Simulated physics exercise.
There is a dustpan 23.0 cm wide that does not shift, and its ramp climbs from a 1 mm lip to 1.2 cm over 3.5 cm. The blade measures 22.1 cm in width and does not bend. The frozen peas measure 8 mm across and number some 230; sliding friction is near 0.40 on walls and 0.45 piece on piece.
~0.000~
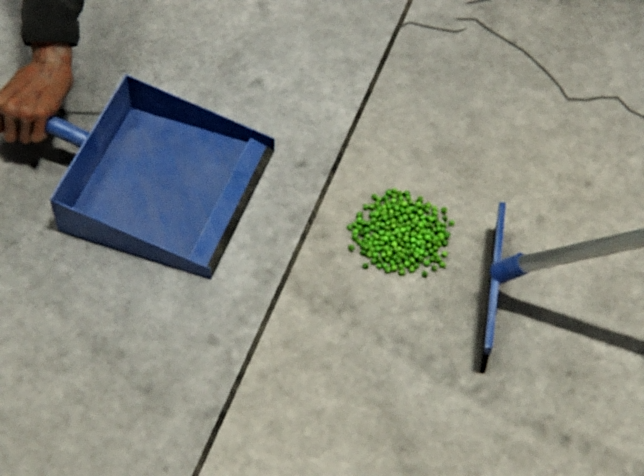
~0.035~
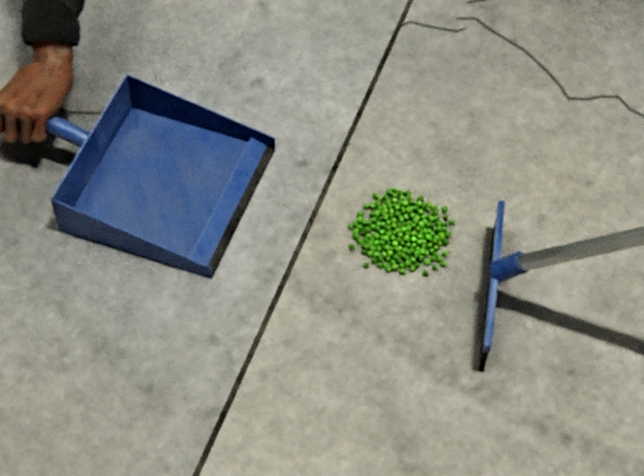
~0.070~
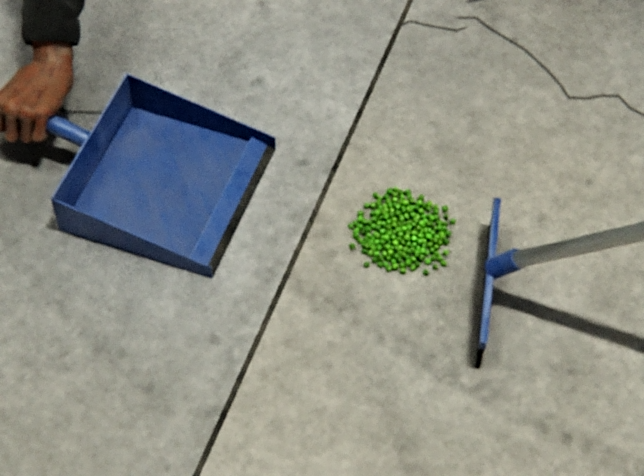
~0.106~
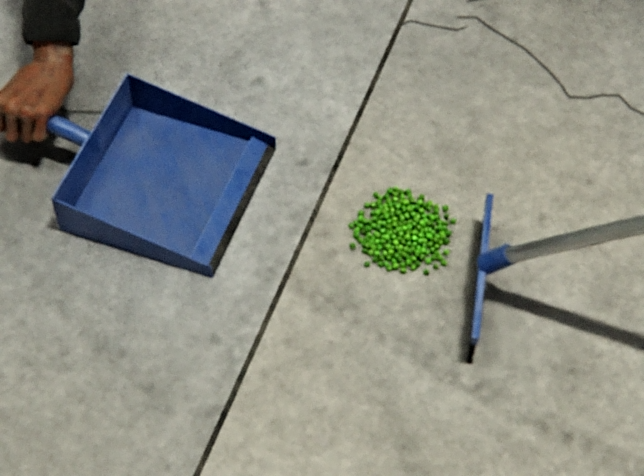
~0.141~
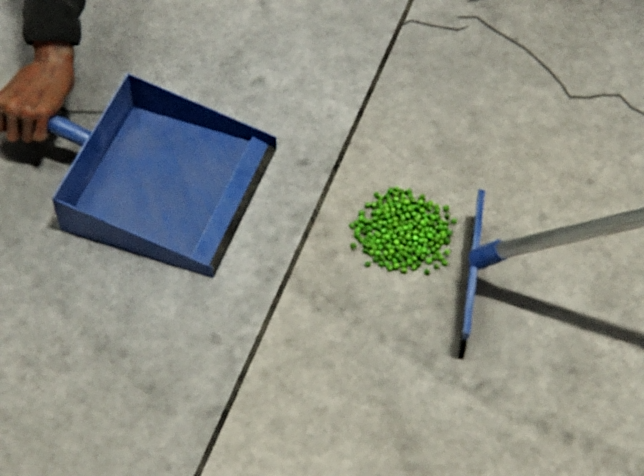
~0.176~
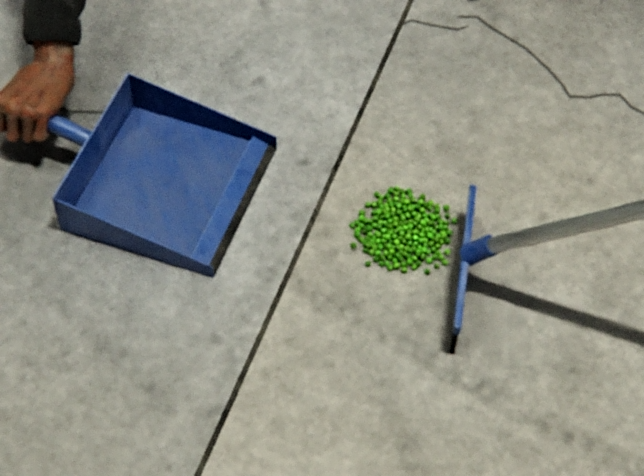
A hand in a dark sleeve holds the handle of a blue dustpan at the left of a grey, cracked concrete floor, seen from above at an angle. A loose pile of small green peas lies right of a dark seam in the floor, with a blue blade on a grey pole beyond it. The blade, at first almost still, slides left up to the pile's edge, while the peas, pan and hand stay put.
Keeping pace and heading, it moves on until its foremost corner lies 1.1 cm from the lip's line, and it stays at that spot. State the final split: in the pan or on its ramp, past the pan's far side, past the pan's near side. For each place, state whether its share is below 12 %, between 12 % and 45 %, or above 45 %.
Pan: Between 12 % and 45 %; far side: Between 12 % and 45 %; near side: Below 12 %.
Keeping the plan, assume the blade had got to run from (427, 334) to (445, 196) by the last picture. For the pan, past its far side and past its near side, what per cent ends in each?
Final per cent - pan 25, far 15, near 5.
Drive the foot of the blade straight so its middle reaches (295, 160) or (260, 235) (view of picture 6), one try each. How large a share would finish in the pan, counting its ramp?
Roughly 10 % and 20 %.
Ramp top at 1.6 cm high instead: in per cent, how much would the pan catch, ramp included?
That would give something like 15 per cent.
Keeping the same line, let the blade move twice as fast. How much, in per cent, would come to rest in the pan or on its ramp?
It would be around 35 per cent.
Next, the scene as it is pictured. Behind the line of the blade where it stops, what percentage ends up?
About 10 percent.
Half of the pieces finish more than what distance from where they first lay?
It works out to roughly 20 cm.
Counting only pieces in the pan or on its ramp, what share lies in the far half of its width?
Around 90 in a hundred.
Then, at 0.54 s, middle of the blade 17 cm from the lip; 0 % over the lip, far side 10 %, near side 0 %.
After 0.78 s, middle of the blade 9 cm from the lip; 0 % over the lip, far side 15 %, near side 0 %.
After 1.13 s, middle of the blade 3 cm from the lip; 15 % over the lip, far side 15 %, near side 0 %.
At rest (1.6 s), pan 20 %, far side 15 %, near side 0 %, in front of the lip or behind the blade 65 %.
